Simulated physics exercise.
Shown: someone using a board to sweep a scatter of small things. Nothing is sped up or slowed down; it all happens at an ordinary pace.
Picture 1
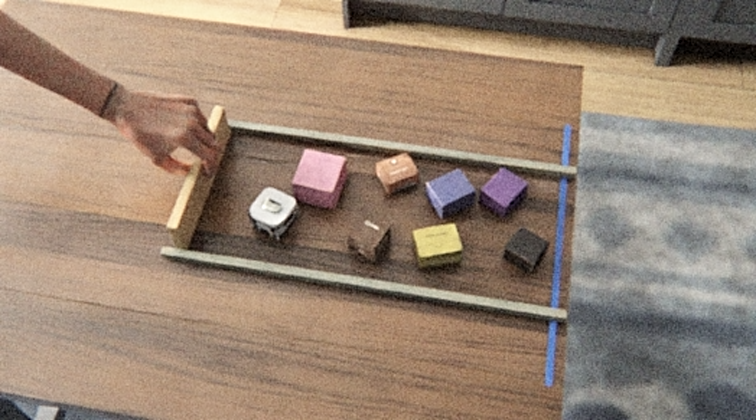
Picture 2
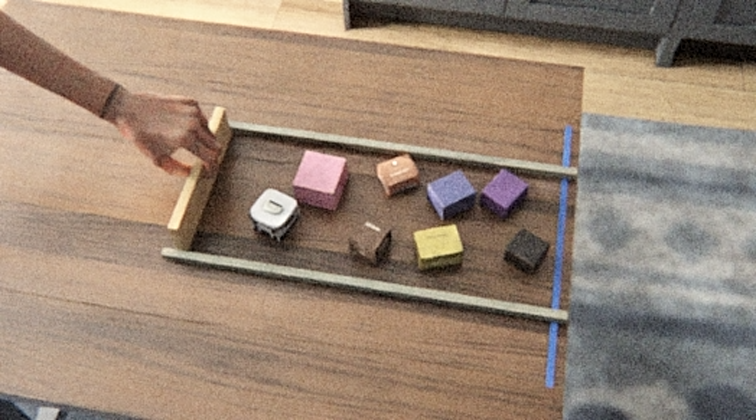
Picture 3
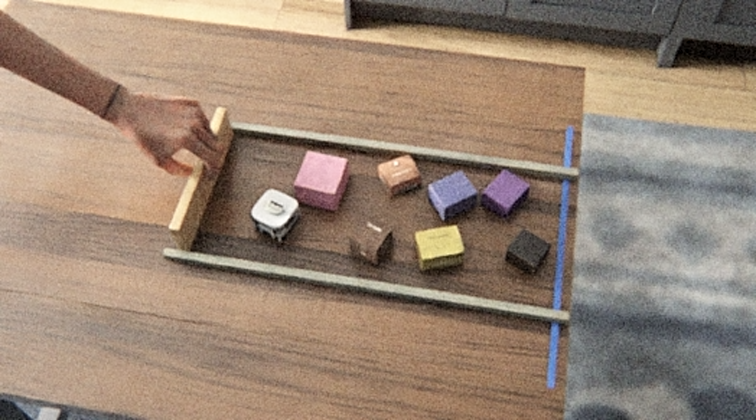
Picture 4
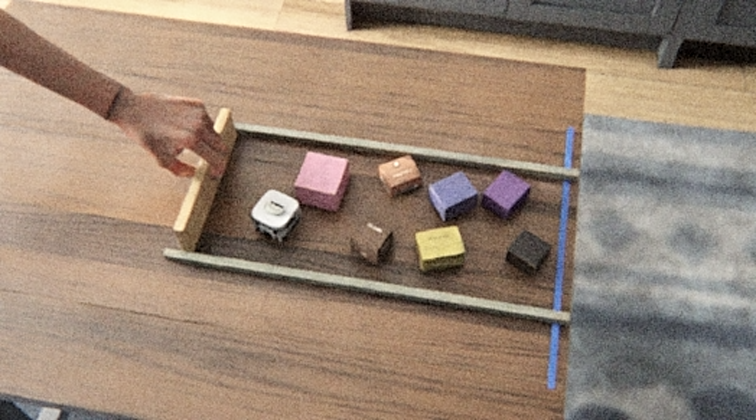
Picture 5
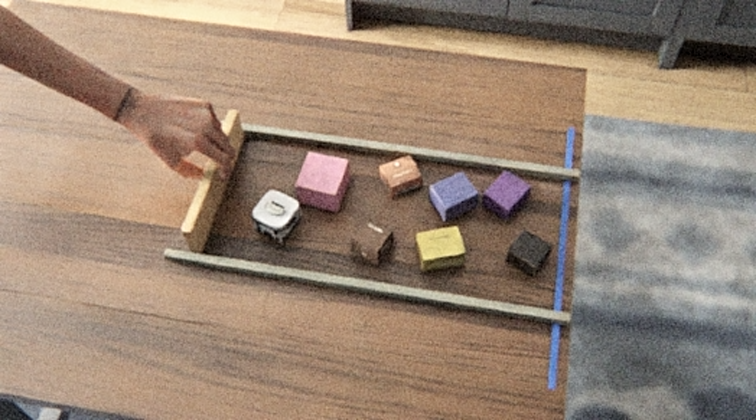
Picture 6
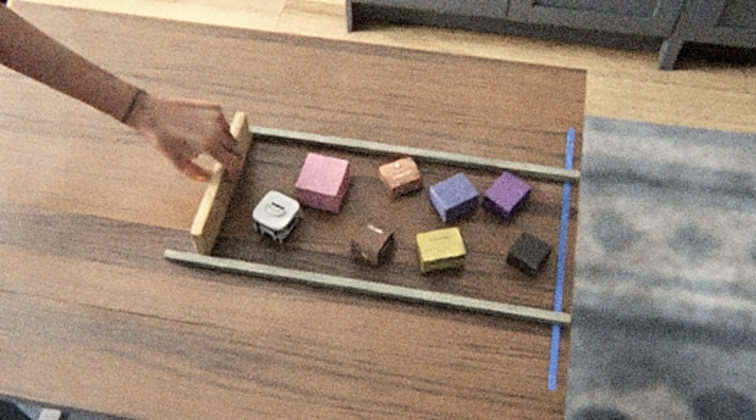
On a wooden tabletop, a hand slides a board slowly right between two rails towards scattered coloured blocks, which stay still.
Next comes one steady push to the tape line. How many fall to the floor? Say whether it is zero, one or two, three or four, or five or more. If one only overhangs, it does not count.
In the end five or more are gone from the table.
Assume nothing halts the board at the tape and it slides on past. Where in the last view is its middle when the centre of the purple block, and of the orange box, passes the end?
Middle: Roughly (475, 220); roughly (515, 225).
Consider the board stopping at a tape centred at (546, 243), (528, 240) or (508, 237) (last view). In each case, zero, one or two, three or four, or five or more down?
Going through the tapes in order, the count is five or more, then 5 or more, then either three or four.
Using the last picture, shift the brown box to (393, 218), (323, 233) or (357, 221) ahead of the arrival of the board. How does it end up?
The brown box comes down; falls; falls.
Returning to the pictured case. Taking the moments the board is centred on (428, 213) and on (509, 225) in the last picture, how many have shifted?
8 and 8.
Soon after, none off yet; black block at rest near (529, 254); purple block at rest near (507, 196); blue block at rest near (454, 198).
Then, none off yet; black block moved a little near (542, 255); purple block moved a little near (521, 197); blue block moved about its own width near (481, 210).
Further on, none off yet; black block moved about its own width near (582, 261); purple block tipped well over near (604, 225); blue block moved well along near (567, 226).
At rest, the number that fall off is five or more; fallen, white case, pink block, brown box, orange box, yellow box, blue block, purple block and black block.
